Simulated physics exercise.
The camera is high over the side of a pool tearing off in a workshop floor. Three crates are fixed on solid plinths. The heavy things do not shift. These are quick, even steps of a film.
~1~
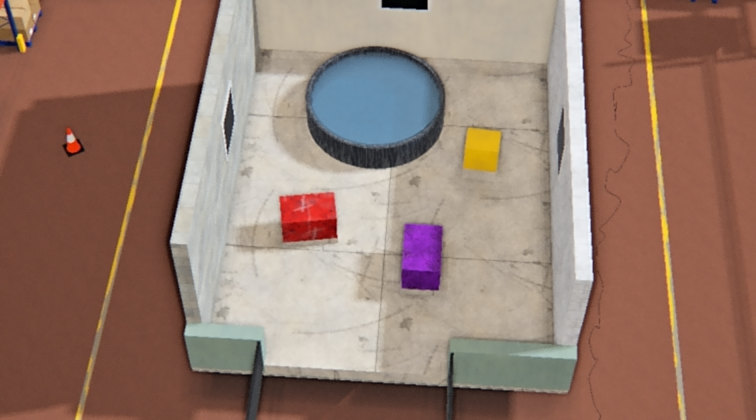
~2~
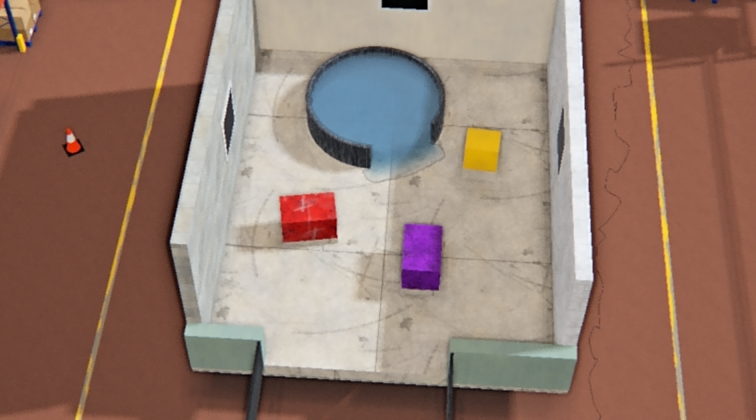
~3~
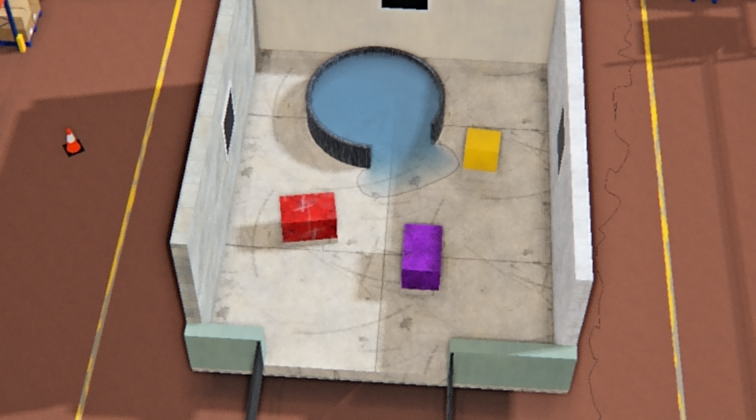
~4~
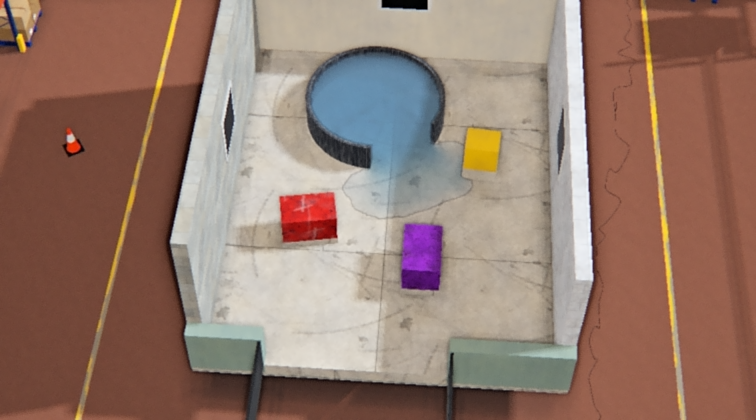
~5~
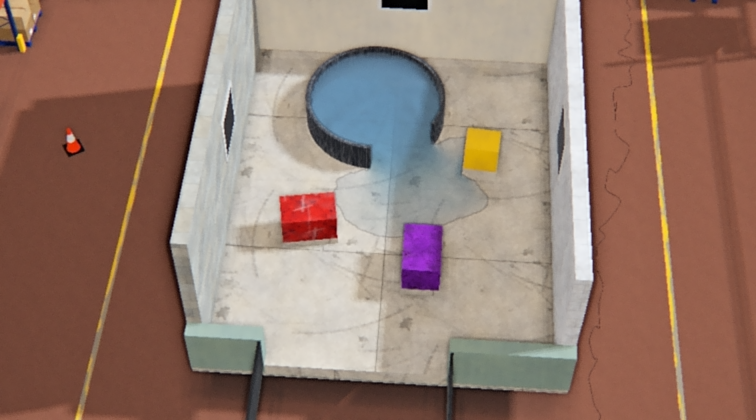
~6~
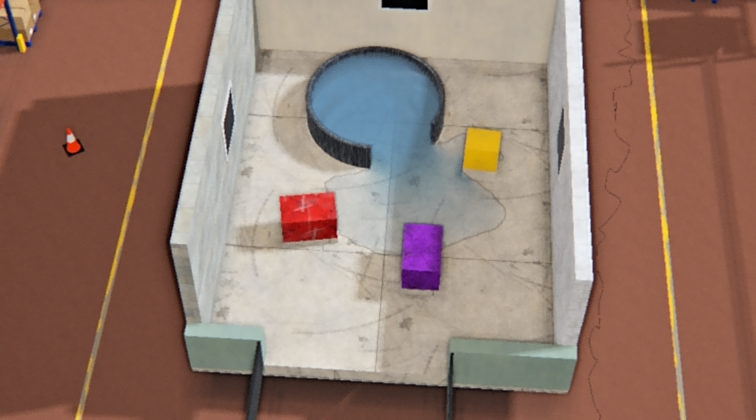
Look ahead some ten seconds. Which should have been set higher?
In the end: The red crate escapes dry; the yellow crate escapes dry; the purple crate is wetted.
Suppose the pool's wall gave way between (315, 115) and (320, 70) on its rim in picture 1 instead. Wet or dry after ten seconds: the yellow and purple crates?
Then: Yellow crate is spared; purple crate is safe.
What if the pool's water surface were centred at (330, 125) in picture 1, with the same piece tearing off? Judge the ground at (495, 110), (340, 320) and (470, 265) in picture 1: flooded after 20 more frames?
In that order: No water, wet, under water.
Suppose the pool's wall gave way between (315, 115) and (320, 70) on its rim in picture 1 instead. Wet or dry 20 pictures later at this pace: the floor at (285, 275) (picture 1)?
Verdict: Awash.
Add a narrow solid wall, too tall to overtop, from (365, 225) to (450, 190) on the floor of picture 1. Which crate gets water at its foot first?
It is the crate marked yellow.
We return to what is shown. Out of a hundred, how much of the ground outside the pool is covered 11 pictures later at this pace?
I make it 40 per cent.
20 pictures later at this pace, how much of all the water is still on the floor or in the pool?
I make it 96 per cent.
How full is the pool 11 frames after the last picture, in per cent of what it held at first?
About 58 per cent.
A moment on, water covers 25 % of the floor; the red crate water round its plinth, the yellow crate water round its plinth, the purple crate water round its plinth.
Next, water covers 40 % of the floor; the red crate water round its plinth, the yellow crate water round its plinth, the purple crate water round its plinth.
Then, water covers 50 % of the floor; the red crate water round its plinth, the yellow crate water round its plinth, the purple crate water round its plinth.
Later, water covers 70 % of the floor; the red crate water round its plinth, the yellow crate water round its plinth, the purple crate water round its plinth.
In the end, water covers 95 % of the floor; the red crate stayed above the water, the yellow crate stayed above the water, the purple crate was topped.
